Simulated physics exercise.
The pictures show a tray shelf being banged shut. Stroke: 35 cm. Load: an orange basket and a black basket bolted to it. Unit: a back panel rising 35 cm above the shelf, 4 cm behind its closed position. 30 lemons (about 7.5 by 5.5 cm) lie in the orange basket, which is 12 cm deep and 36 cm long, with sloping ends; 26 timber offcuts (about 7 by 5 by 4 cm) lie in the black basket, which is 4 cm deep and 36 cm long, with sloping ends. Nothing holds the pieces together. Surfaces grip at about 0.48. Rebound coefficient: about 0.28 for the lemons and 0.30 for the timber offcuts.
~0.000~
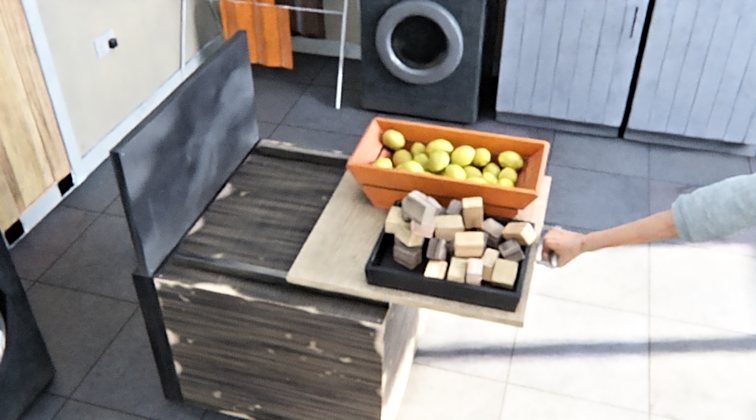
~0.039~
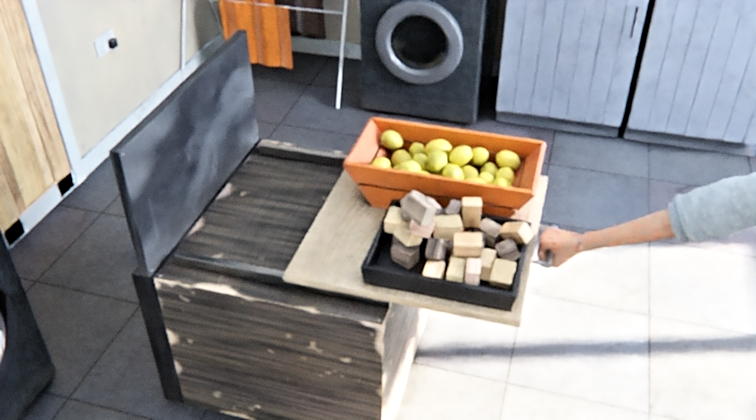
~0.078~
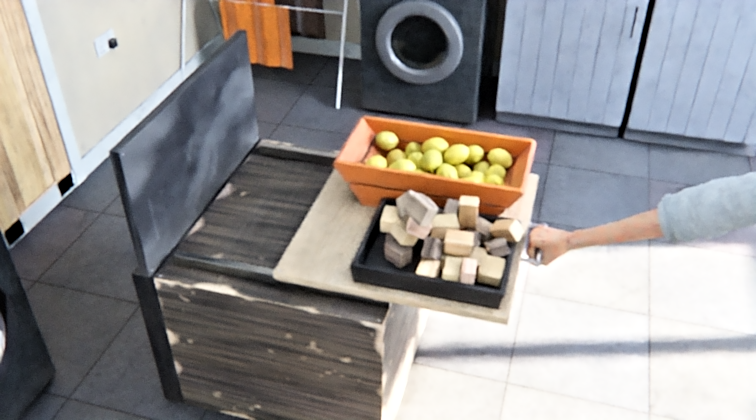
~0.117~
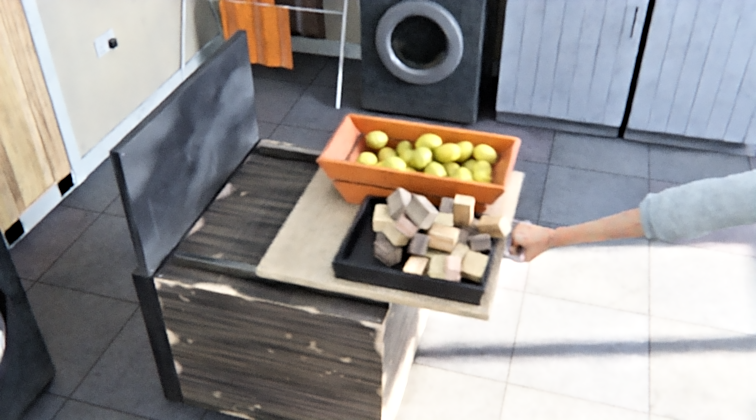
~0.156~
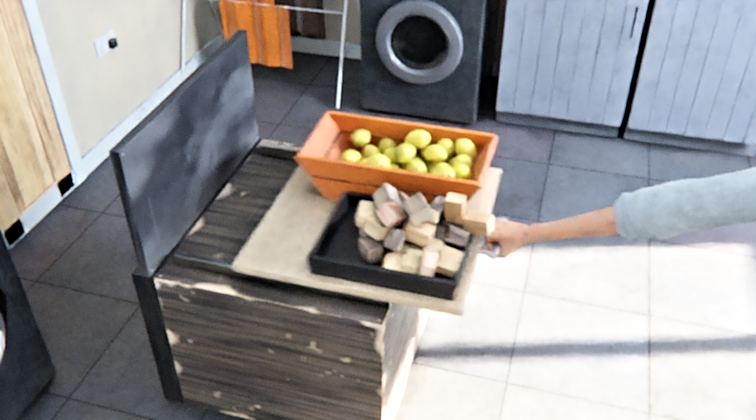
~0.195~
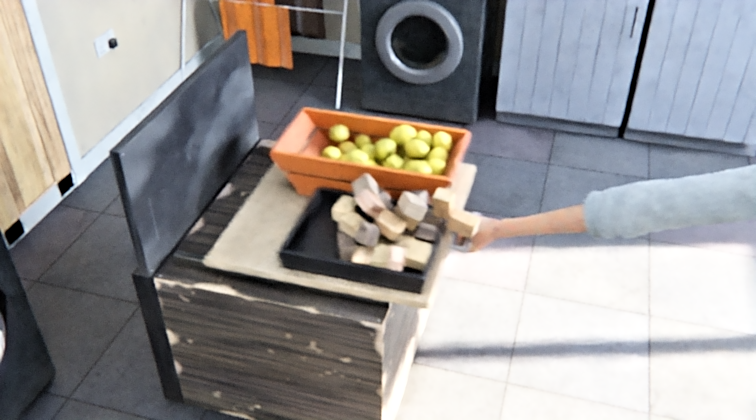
In a laundry room, a hand pushes a shelf holding yellow-green fruit and wooden blocks leftward, the blocks shifting toward the hand.
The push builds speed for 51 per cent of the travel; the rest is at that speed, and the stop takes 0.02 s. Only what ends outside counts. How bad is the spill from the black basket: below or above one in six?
Over a sixth of the timber offcuts leave the black basket.
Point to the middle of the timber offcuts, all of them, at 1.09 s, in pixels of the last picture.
Near (294, 213).
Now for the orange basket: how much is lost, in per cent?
Lost: Orange basket 5 per cent.
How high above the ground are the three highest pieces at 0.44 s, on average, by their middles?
Roughly 76 cm.
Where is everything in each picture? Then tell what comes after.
In the first picture (places track the rim corner closest to us here, unless another is named), black basket (516, 295); orange basket (by its farthest rim corner) (375, 118); 0 cm pushed; all still inside.
Black basket (512, 294); orange basket (372, 118); 1 cm pushed, in the second picture.
Black basket (500, 292); orange basket (363, 117); 4 cm pushed, in the third picture.
Black basket (481, 288); orange basket (349, 115); 9 cm pushed, in the fourth picture.
Black basket (453, 283); orange basket (328, 112); 16 cm pushed; 1 out, the lowest offcut at (479, 223), in the fifth picture.
Black basket (421, 277); orange basket (304, 108); 24 cm pushed; 1 out, the lowest offcut at (463, 223), in the sixth picture.
After 0.24 s, end of travel.
After 0.32 s, the orange basket has all 30 and the black basket is down by 3 of 26.
After 0.44 s, the orange basket has all 30 and the black basket is down by 10 of 26.
After 0.66 s, the orange basket is down by 2 of 30 and the black basket is down by 11 of 26.
When it is over (at 1.09 s), the orange basket is down by 2 of 30 and the black basket is down by 11 of 26. Asked share, 11 of 26, 42 per cent.
